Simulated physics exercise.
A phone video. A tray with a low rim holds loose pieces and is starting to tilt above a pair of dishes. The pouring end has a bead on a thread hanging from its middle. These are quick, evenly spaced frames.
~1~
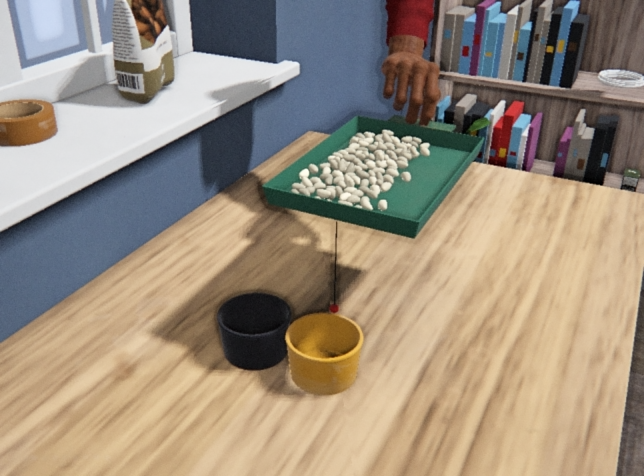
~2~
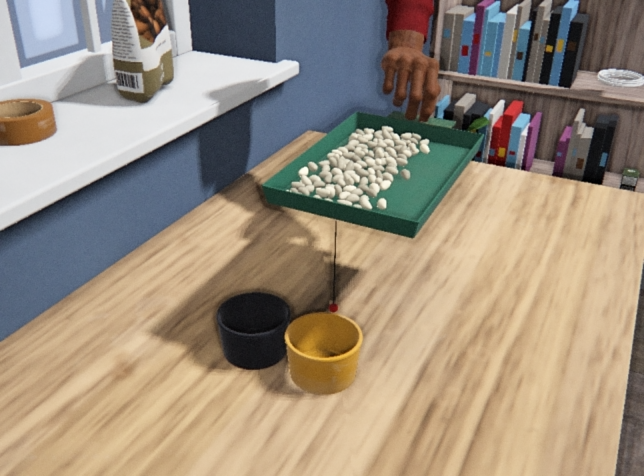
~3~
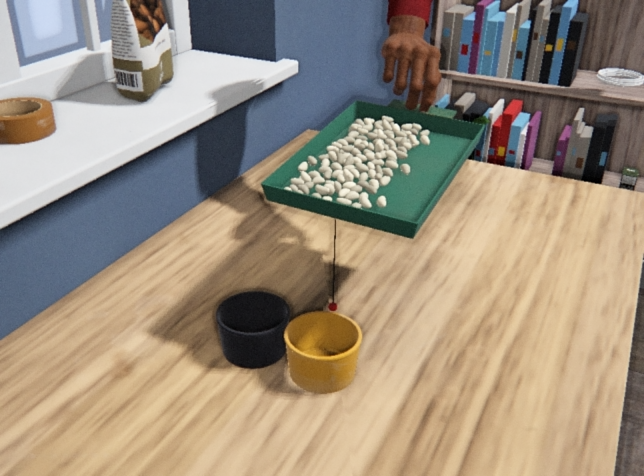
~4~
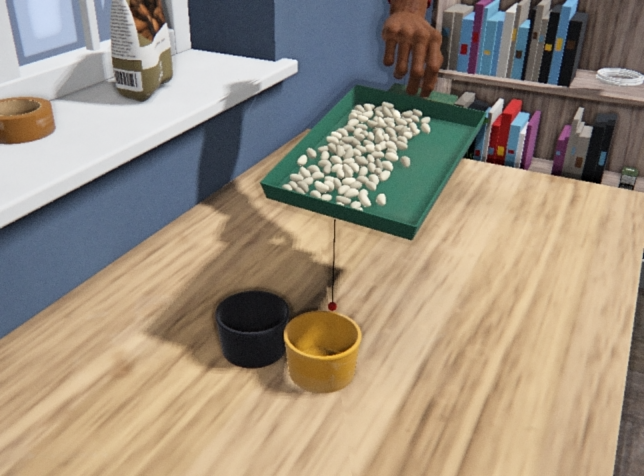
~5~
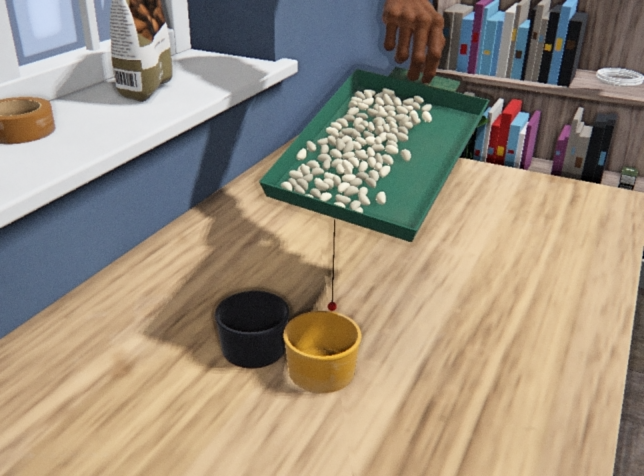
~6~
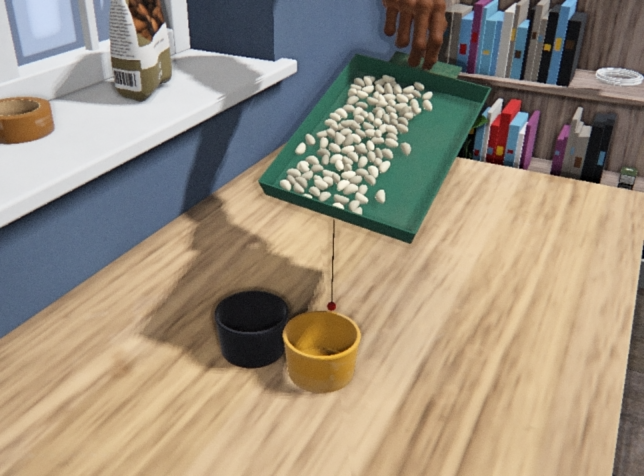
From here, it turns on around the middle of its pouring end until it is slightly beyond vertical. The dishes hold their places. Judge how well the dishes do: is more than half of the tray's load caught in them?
No, less than half is caught.
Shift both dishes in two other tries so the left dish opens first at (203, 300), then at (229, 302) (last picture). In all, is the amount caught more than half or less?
Taking the places in turn, it's shy of half and then shy of half.
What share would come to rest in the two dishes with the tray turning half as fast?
That works out at roughly 20 per cent.
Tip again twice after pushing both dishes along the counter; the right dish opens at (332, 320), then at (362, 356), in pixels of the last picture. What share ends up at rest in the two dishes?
First position: Some 0 %; second position: Some 50 %.
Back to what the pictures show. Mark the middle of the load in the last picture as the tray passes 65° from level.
The load is centred around (368, 183).
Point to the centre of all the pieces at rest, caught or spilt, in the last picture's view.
About (391, 411).
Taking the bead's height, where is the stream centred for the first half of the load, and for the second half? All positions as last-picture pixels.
Points: About (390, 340), then about (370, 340).
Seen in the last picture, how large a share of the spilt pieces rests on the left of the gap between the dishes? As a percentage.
Close to 10 in a hundred.
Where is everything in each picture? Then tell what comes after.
Corners of the pouring end (268, 185) and (416, 219), level; middle of the load (361, 167), white beans; left dish (236, 348); right dish (308, 372); bead on its thread (334, 308), in the first frame.
Corners of the pouring end (268, 184) and (415, 219), level; middle of the load (361, 165), in the second frame.
Corners of the pouring end (267, 182) and (414, 220), tipped barely, lowest at the right corner; middle of the load (361, 158), in the third frame.
Corners of the pouring end (266, 181) and (414, 223), tipped a little, lowest at the right corner; middle of the load (360, 150), in the fourth frame.
Corners of the pouring end (265, 180) and (413, 226), tipped a little, lowest at the right corner; middle of the load (360, 142), in the fifth frame.
Corners of the pouring end (264, 180) and (412, 229), tipped clearly, lowest at the right corner; middle of the load (360, 134); left dish (234, 346); right dish (305, 370), in the sixth frame.
Just after the last frame, tray tipped steeply; every one on the tray.
A moment on, tray tipped past a quarter turn; roughly a third on the tray; just a few in the right dish; roughly a quarter outside both; roughly a third in the air.
Further on, tray tipped past a quarter turn; about a tenth in the right dish; almost all outside both.
When it is over, tray tipped past a quarter turn; about a tenth in the right dish; not one in the left dish; almost all outside both.
